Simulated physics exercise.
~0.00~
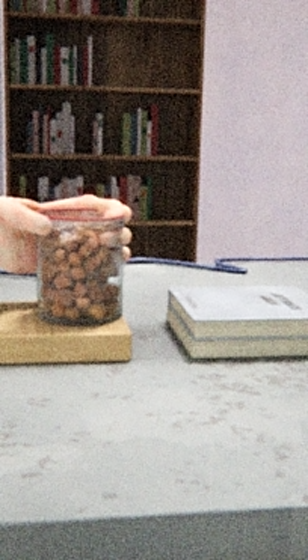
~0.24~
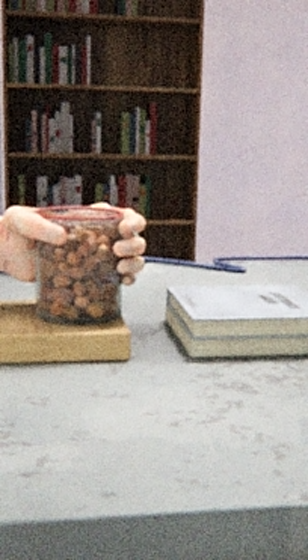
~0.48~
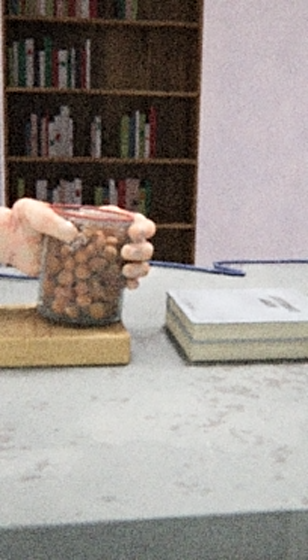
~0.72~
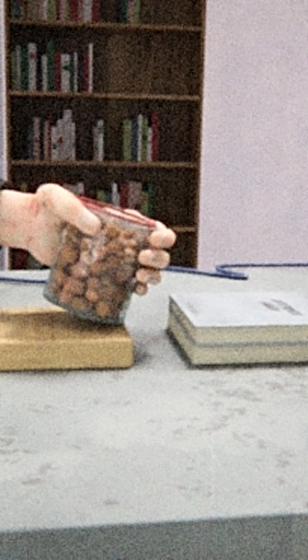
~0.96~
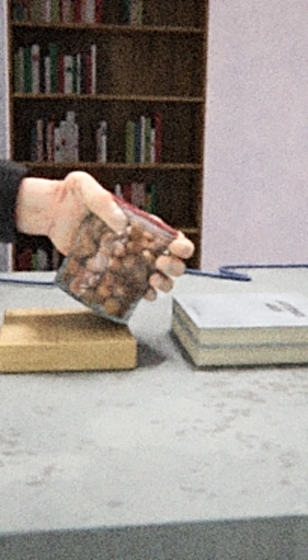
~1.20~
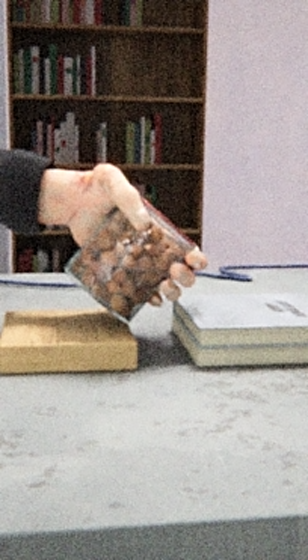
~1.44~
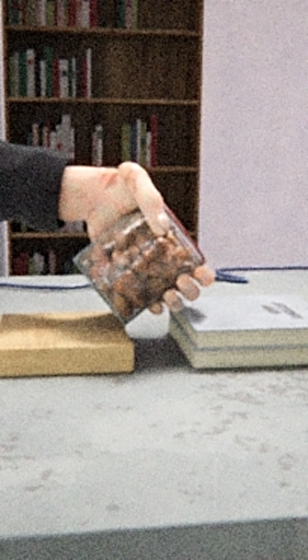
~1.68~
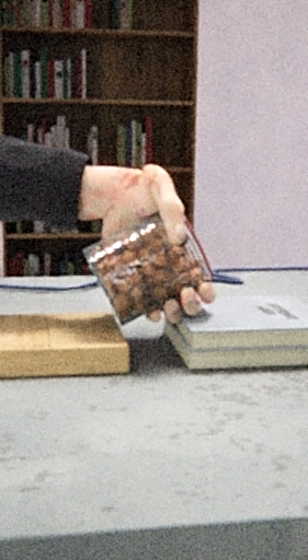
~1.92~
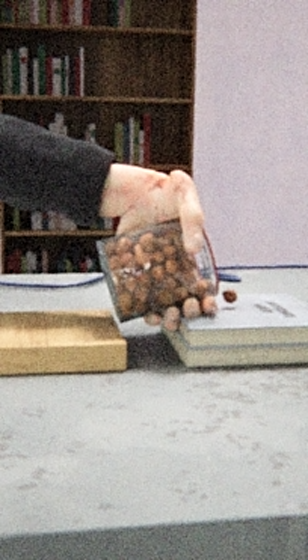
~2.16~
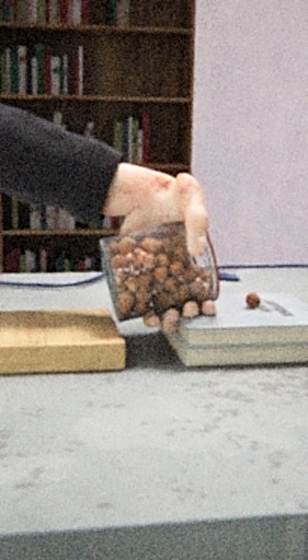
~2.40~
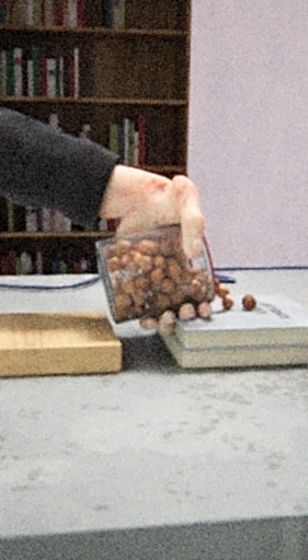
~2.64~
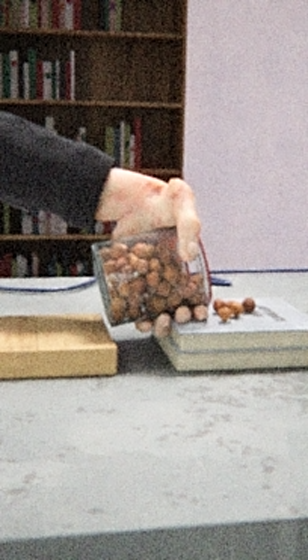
On a grey tabletop, a hand tipping an open jar of hazelnuts rightward onto a book stack, a few nuts tumbling out.
